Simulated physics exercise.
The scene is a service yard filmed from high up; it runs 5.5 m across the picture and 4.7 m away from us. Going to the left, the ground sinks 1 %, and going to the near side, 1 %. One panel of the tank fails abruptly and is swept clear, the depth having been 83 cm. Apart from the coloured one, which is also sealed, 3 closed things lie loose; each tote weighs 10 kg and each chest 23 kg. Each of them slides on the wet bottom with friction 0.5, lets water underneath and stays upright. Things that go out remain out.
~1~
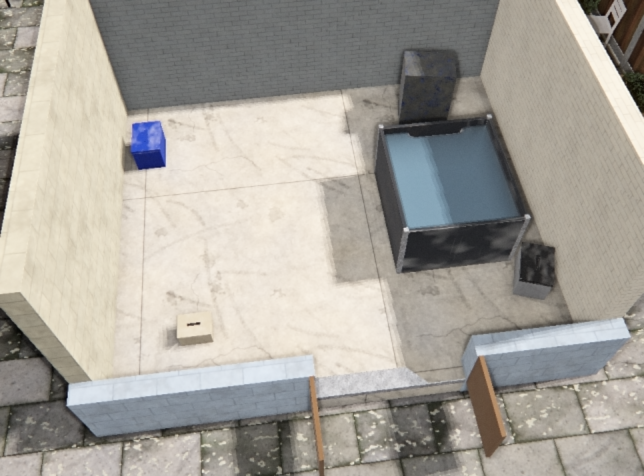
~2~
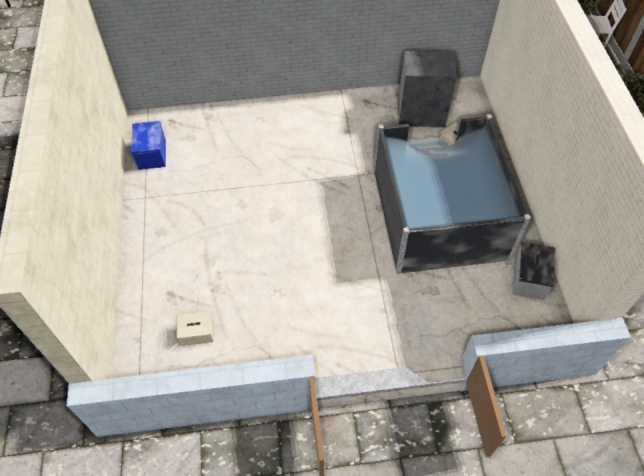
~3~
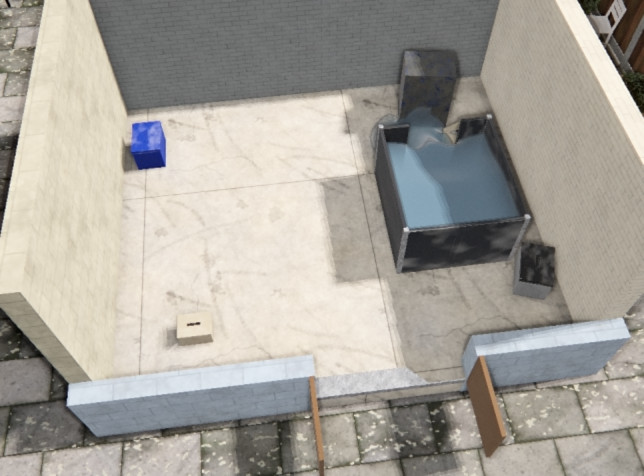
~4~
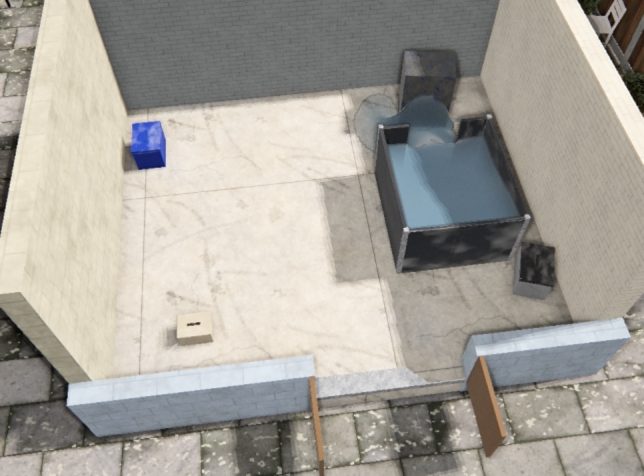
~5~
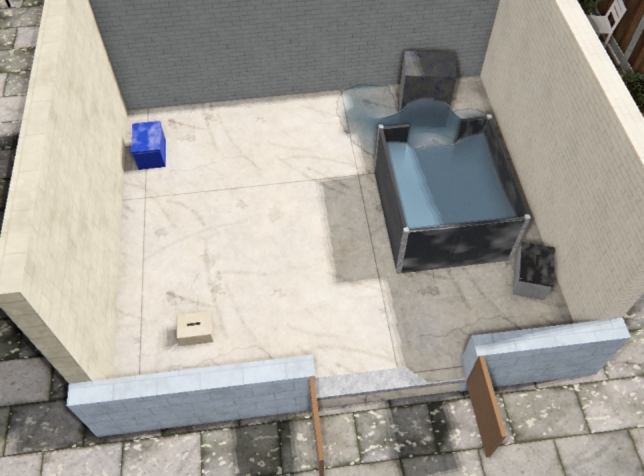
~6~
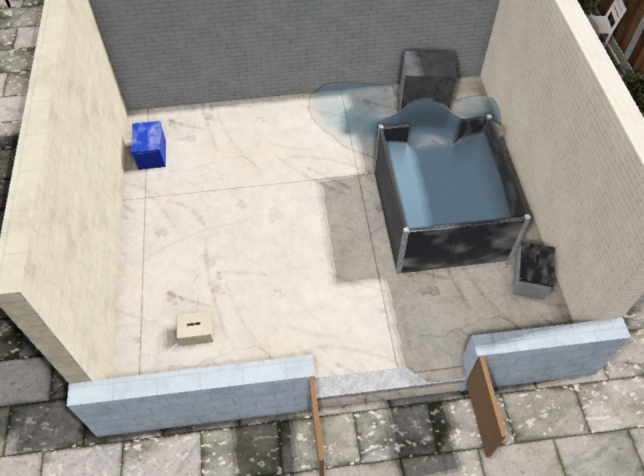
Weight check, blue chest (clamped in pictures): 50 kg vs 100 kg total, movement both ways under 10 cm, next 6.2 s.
I'd wager only the heavier one passes.
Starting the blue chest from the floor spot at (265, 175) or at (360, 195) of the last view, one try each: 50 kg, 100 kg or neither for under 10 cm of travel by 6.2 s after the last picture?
Respectively, first option suffices; first option suffices.
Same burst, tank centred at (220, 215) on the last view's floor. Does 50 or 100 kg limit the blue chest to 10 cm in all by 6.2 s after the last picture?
In that case, simply put, the heavier one is needed.
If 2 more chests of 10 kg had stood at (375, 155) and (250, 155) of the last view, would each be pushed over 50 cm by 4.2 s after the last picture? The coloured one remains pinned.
Results, in sequence: Exceeded / exceeded.
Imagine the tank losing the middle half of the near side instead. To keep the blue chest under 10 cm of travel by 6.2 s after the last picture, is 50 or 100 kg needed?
Then I'd expect the light mass to do.
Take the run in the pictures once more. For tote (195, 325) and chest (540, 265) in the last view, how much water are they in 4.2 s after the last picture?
Depths: Near 4 cm, then near 6 cm.
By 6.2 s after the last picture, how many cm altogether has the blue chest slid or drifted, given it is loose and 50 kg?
200 cm, roughly.
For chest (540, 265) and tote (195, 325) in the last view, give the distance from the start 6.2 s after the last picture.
Displacement: 100 cm, then 80 cm.
Then, 0.6 s after the last picture the blue chest would be 0 cm from its start with 50 kg and 0 cm from its start with 100 kg; 0 cm of water round it then.
Then, 2.3 s after the last picture the blue chest would be 31 cm from its start with 50 kg and 0 cm from its start with 100 kg; 16 cm of water round it then.
Then, 4.2 s after the last picture the blue chest would be 168 cm from its start with 50 kg and 0 cm from its start with 100 kg; 14 cm of water round it then.
Then, 6.2 s after the last picture the blue chest would be 191 cm from its start with 50 kg and 0 cm from its start with 100 kg; 9 cm of water round it then.
